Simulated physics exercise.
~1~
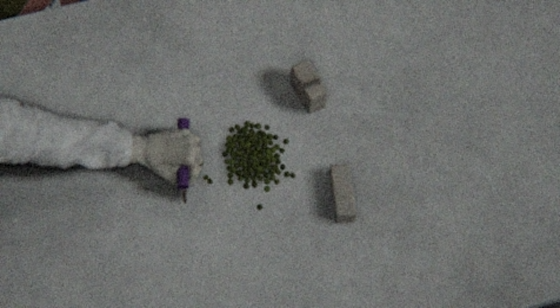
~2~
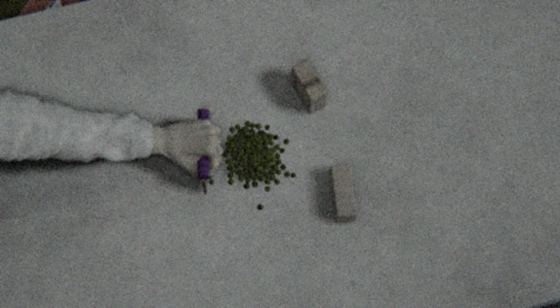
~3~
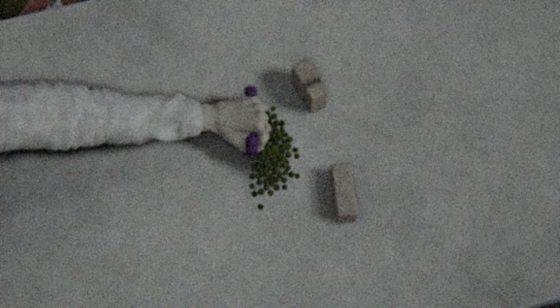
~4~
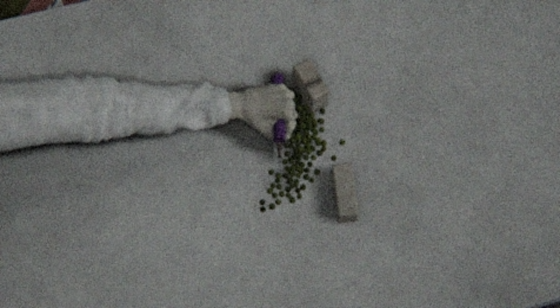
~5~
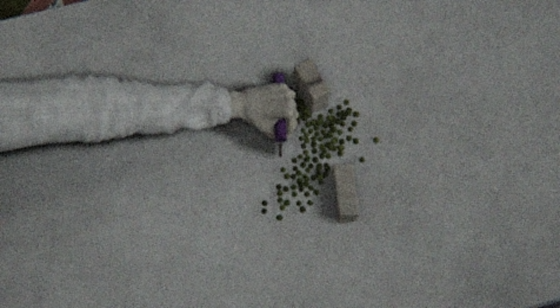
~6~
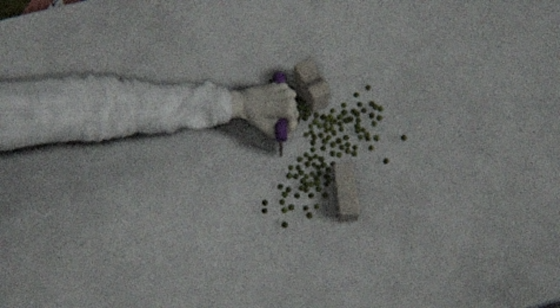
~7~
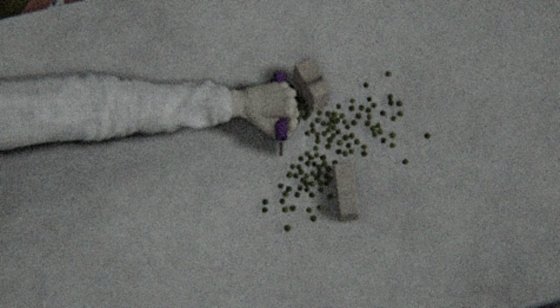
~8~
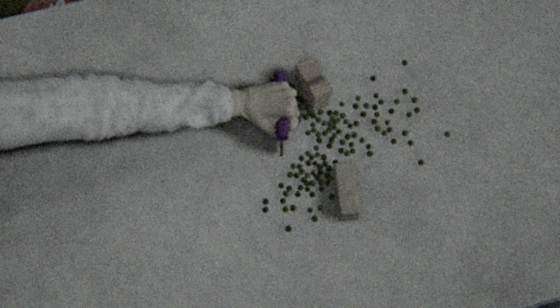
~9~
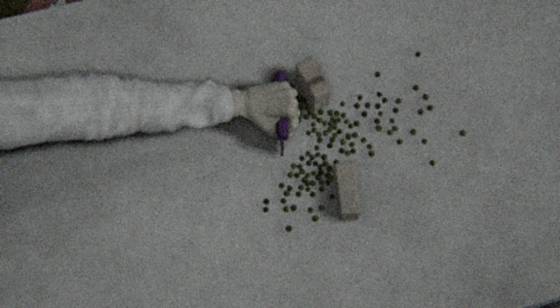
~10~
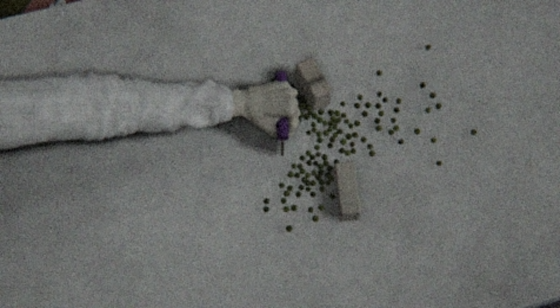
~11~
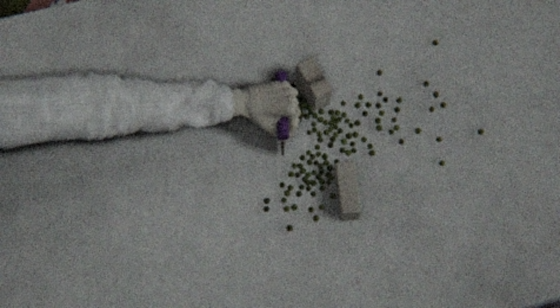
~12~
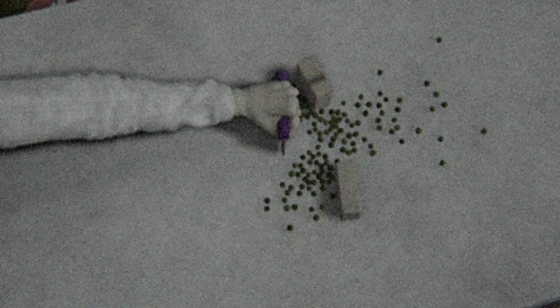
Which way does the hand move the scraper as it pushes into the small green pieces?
The hand moves the scraper to the right, drifting slightly upwards as it goes.
